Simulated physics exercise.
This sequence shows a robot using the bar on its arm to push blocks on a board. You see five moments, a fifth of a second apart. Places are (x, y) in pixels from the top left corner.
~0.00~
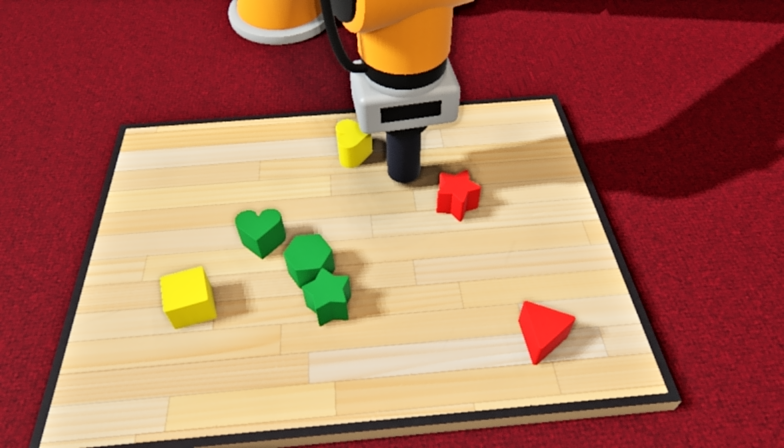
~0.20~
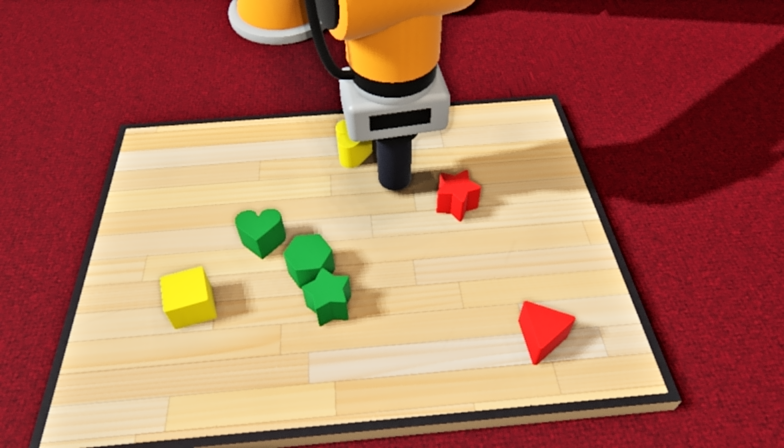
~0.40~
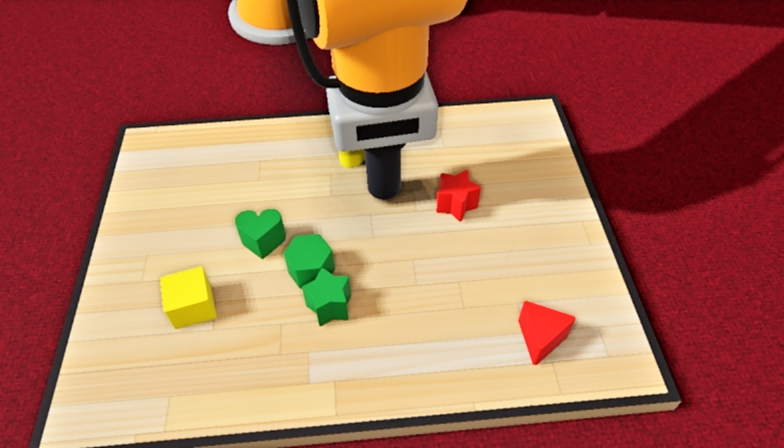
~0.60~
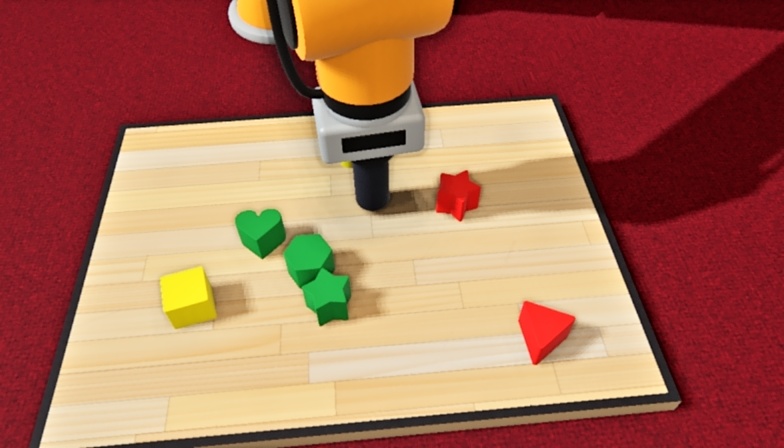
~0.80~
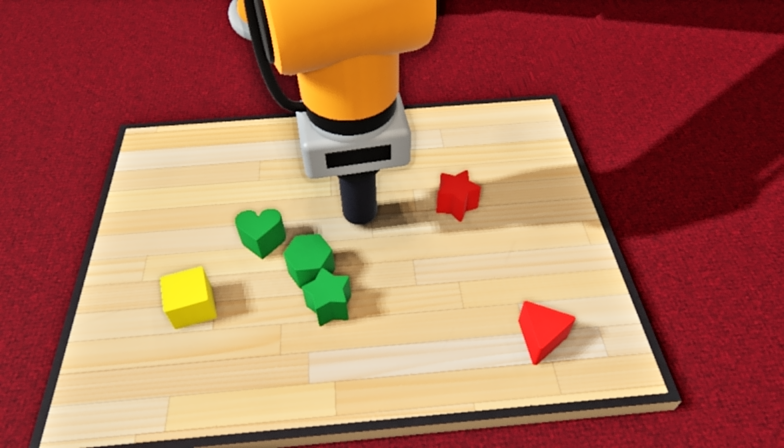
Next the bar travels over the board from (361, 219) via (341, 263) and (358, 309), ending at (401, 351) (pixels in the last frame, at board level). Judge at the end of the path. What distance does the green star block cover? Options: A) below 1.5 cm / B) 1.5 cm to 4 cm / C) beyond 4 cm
Correct choice: B.
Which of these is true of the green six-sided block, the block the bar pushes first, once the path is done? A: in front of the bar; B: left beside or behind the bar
My answer is option B.
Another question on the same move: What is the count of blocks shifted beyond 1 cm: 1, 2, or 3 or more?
Total moved: Two.
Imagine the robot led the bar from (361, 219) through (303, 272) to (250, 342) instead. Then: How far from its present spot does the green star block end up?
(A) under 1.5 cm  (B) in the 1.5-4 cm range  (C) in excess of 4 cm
A (under 1.5 cm)
The first path, step by step. One third of the way, bar at (340, 257); green six-sided block at (300, 259), turned 15° clockwise.
Two thirds of the way, bar at (358, 305); green six-sided block at (296, 263), turned 30° clockwise; green star block at (326, 313), turned 25° clockwise.
At the end, bar at (401, 346); green heart in place; green six-sided block at (296, 263), turned 30° clockwise; green star block at (326, 315), turned 35° clockwise.
